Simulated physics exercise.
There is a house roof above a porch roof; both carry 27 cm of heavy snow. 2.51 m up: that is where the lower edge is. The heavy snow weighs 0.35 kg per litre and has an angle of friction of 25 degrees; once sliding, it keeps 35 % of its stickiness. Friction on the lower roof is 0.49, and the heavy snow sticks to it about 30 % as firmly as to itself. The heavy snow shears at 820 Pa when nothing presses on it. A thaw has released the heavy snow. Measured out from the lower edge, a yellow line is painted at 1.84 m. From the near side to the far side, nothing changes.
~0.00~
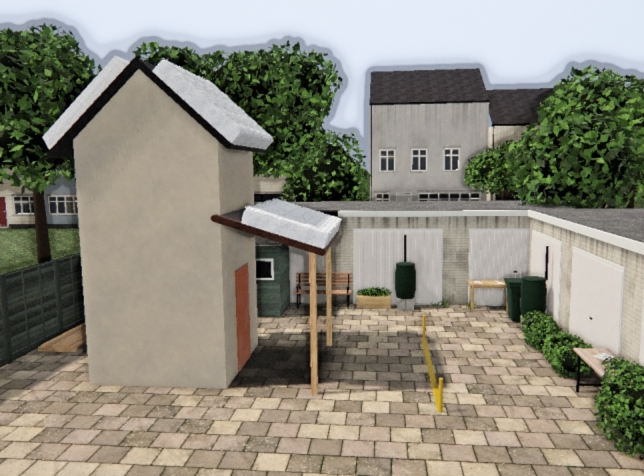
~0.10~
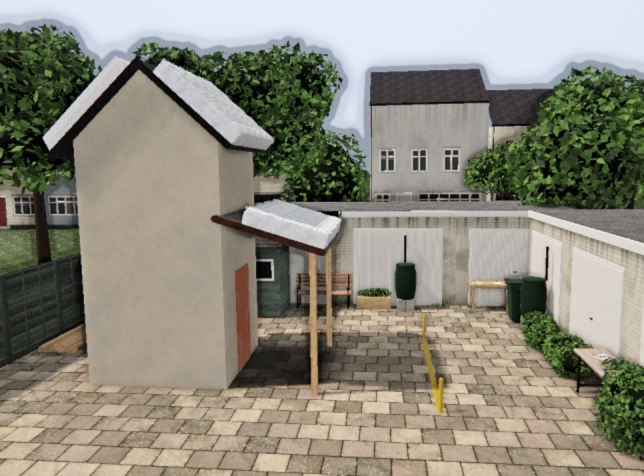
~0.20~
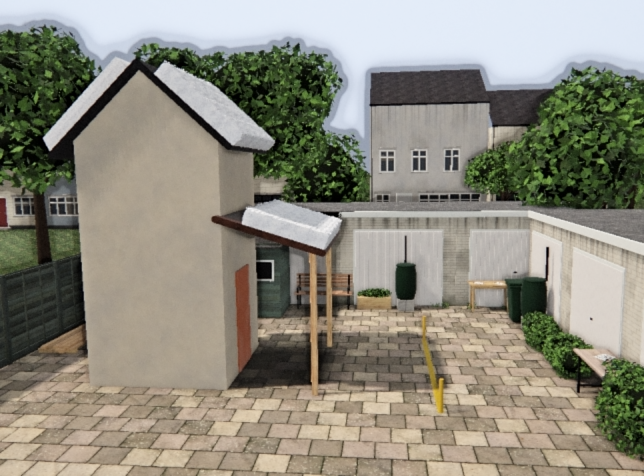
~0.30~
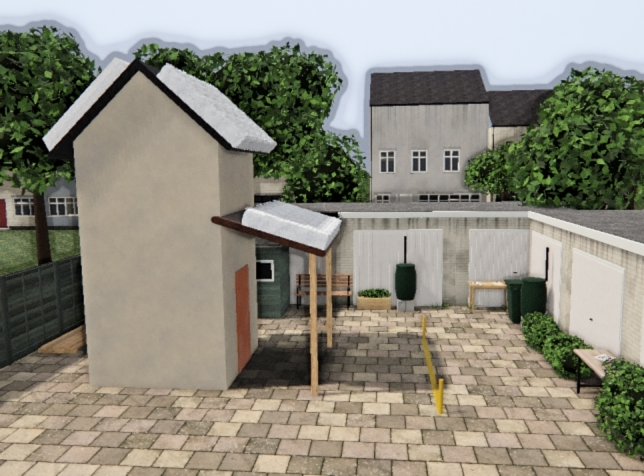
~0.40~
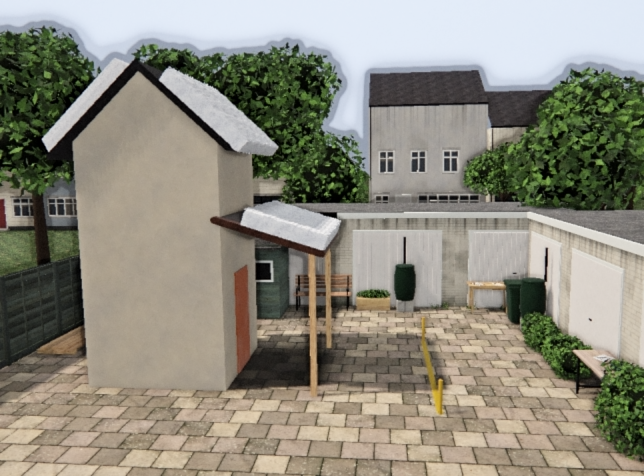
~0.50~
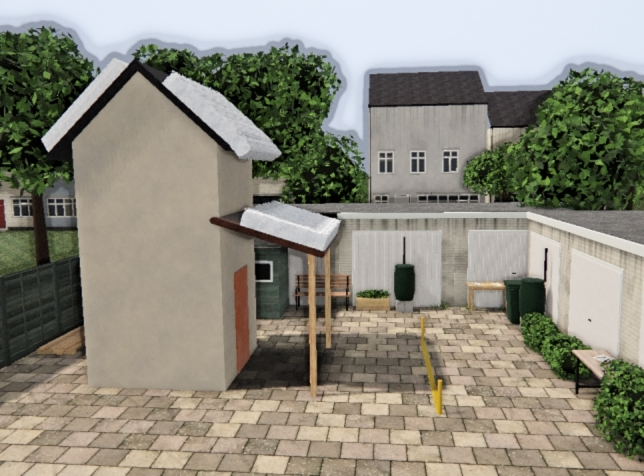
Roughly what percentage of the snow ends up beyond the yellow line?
Around 1 %.
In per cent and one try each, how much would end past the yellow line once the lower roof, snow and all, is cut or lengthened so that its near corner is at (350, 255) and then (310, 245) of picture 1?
1 %, 5 %.
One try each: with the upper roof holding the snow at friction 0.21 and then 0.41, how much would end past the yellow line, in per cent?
First some 20 %, after that some 12 %.
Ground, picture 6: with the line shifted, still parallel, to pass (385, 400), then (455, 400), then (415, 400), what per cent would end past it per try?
Respectively 20, 0 and 6 percent would end past it.
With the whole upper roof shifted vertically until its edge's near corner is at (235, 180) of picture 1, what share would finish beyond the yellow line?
About 0 per cent.
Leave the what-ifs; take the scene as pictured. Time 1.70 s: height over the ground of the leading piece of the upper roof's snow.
Roughly 2.8 m.
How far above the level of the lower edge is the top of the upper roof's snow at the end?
It ends up some 0.8 m higher than the lower edge.
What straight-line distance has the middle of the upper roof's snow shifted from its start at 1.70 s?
It has shifted some 2.6 m.
After 1.05 s, none is below the lower edge and 0 % is past the line.
After 1.70 s, none is below the lower edge and 0 % is past the line.
After 2.35 s, 40 % is below the lower edge and 0 % is past the line.
After 3.00 s, 53 % is below the lower edge and 1 % is past the line.
After 3.50 s, 53 % is below the lower edge and 1 % is past the line.
